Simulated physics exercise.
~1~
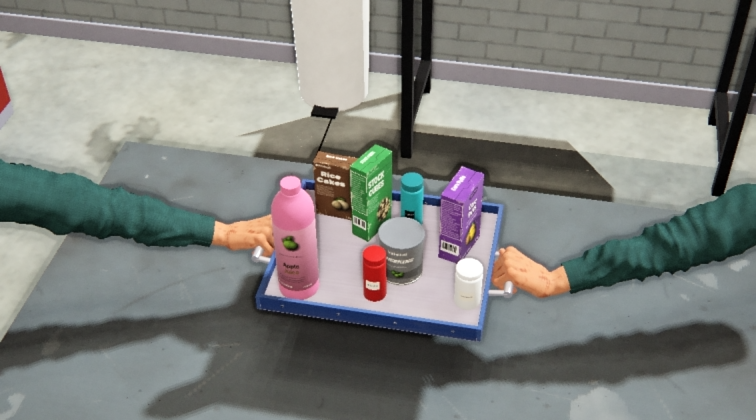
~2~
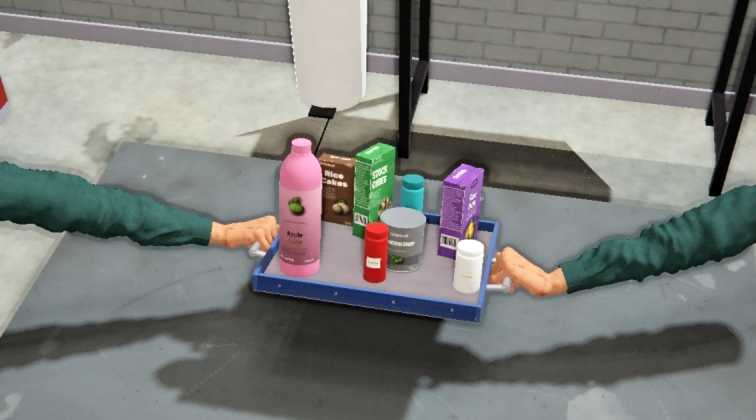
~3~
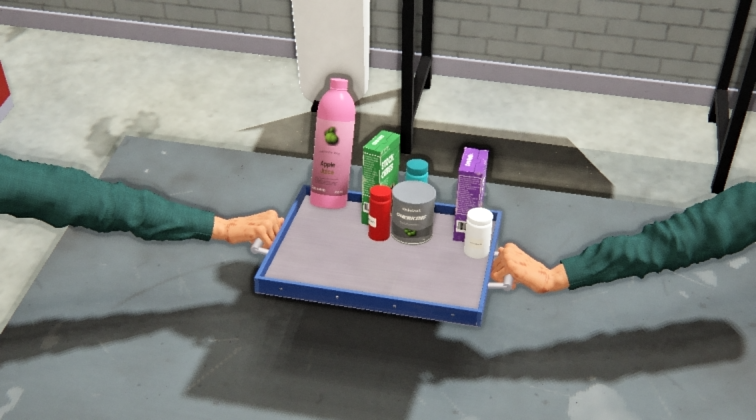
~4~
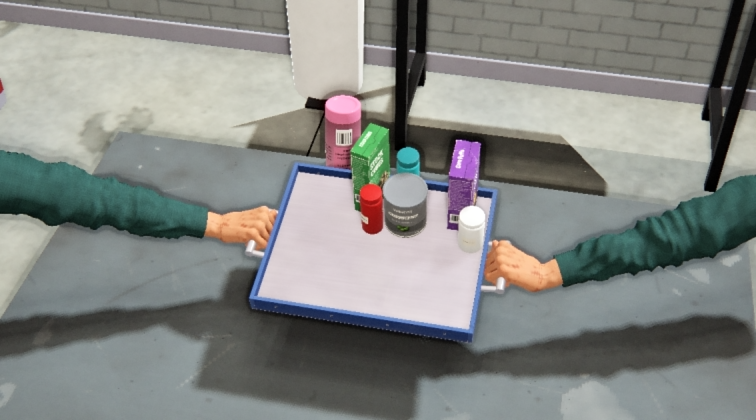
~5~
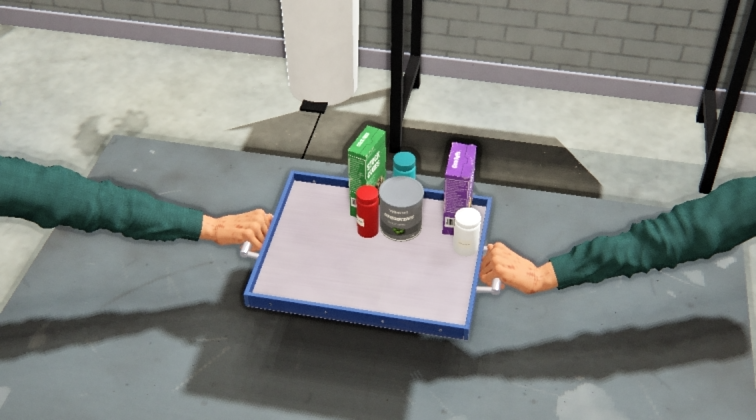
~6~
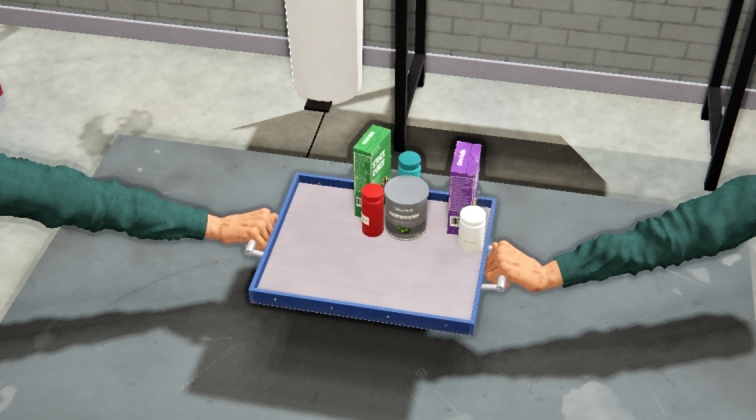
Over a grey table near a grey brick wall, seen from above by a slightly swaying camera, two green-sleeved hands hold a blue-rimmed tray. On it stand a tall pink bottle at left, brown and green packets and a turquoise shaker behind, a purple packet and white shaker at right, and a red shaker and grey tin between. The hands tip the far edge down, and the load slides toward it as the brown packet goes off. The tray tilts back toward the near edge while the pink bottle drops upside down beyond the far rim. The tray levels, with the remaining six items upright, mostly gathered toward the far side.
